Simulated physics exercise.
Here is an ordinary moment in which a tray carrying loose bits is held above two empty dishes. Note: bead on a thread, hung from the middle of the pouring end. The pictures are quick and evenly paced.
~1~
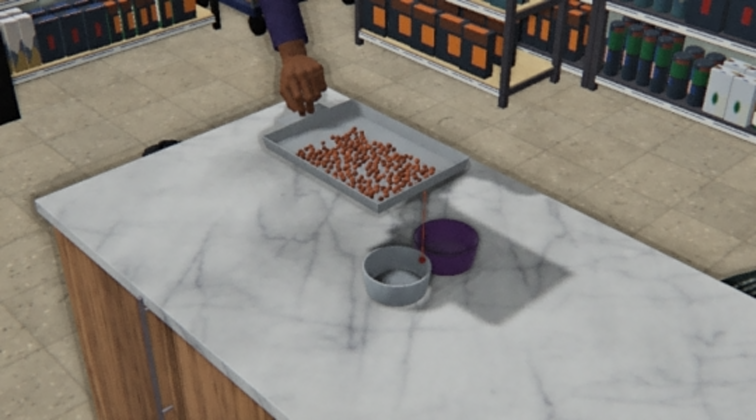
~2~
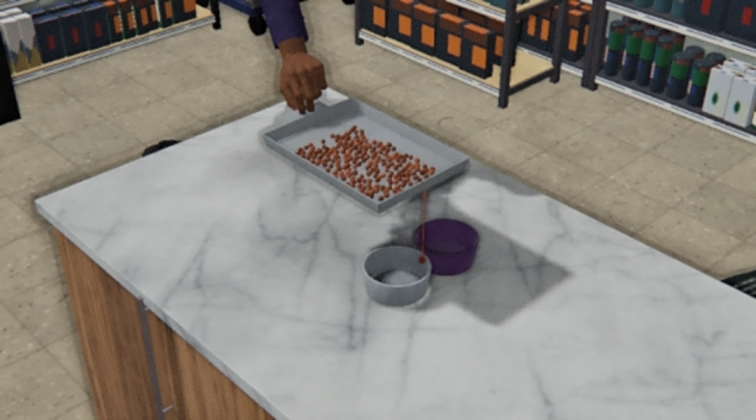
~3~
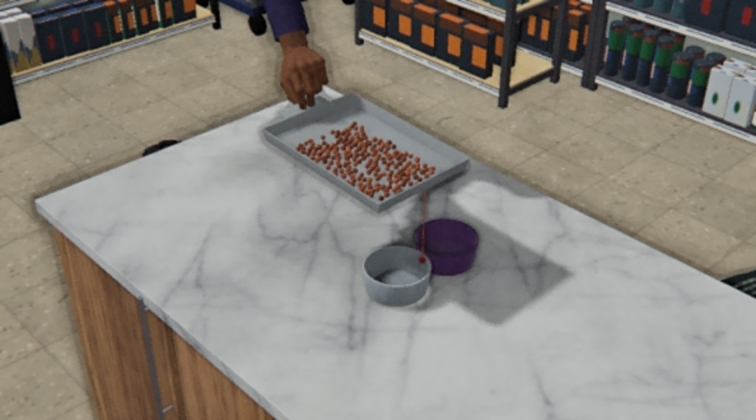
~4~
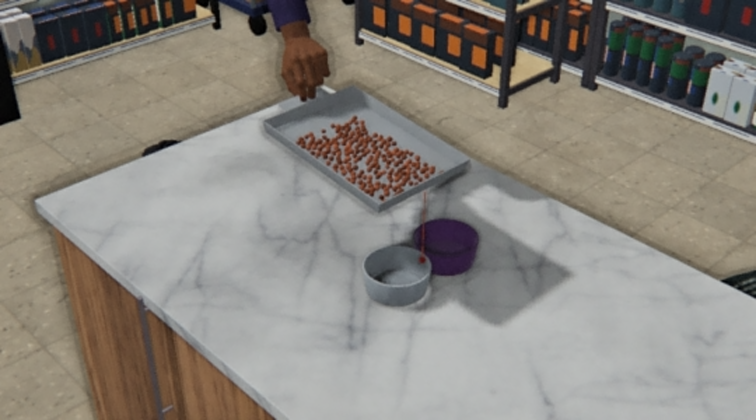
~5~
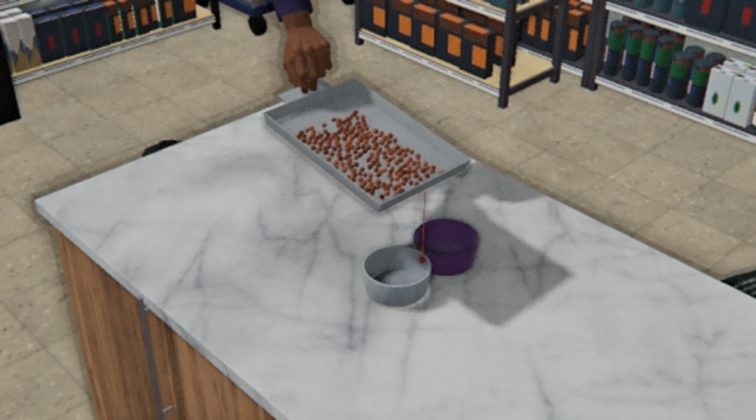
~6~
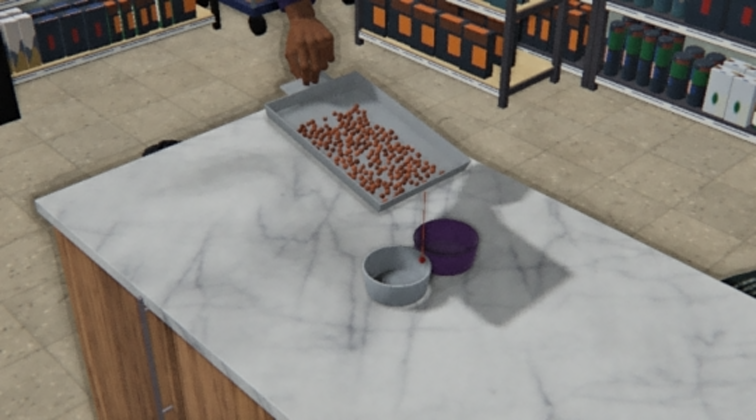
A hand held a gray tray of small reddish-brown pellets above a marble counter with two empty bowls, one gray and one purple, then slowly raised its back end, tilting it slightly toward them.
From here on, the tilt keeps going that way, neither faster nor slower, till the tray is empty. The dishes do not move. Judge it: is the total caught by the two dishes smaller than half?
Yes.
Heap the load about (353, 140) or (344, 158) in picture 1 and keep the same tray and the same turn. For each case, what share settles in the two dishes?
Near 0 and 0 percent respectively.
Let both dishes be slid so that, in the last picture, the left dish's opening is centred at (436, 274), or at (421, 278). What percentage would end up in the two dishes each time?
I'd expect some 50 percent, and then some 40 percent.
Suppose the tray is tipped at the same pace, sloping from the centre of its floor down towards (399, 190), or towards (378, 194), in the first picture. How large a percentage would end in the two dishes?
In turn some 0 and 10 per cent.
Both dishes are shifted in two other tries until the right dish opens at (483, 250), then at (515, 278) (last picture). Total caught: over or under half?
In the first position past half, in the second shy of half.
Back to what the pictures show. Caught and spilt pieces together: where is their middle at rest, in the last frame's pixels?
I'd place the middle at about (471, 304).
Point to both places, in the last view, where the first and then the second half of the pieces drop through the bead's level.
Points: About (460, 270), then about (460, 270).
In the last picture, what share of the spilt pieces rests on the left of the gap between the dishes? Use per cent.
Estimate: About 10 per cent.
Soon after the last picture, tray tipped steeply; all on the tray.
A little later, tray tipped right over; nearly all on the tray; a stray few outside both.
Later still, tray tipped past a quarter turn; a stray few in the left dish; a stray few in the right dish; nearly all outside both.
At rest, tray tipped past a quarter turn; a stray few in the left dish; a stray few in the right dish; nearly all outside both.
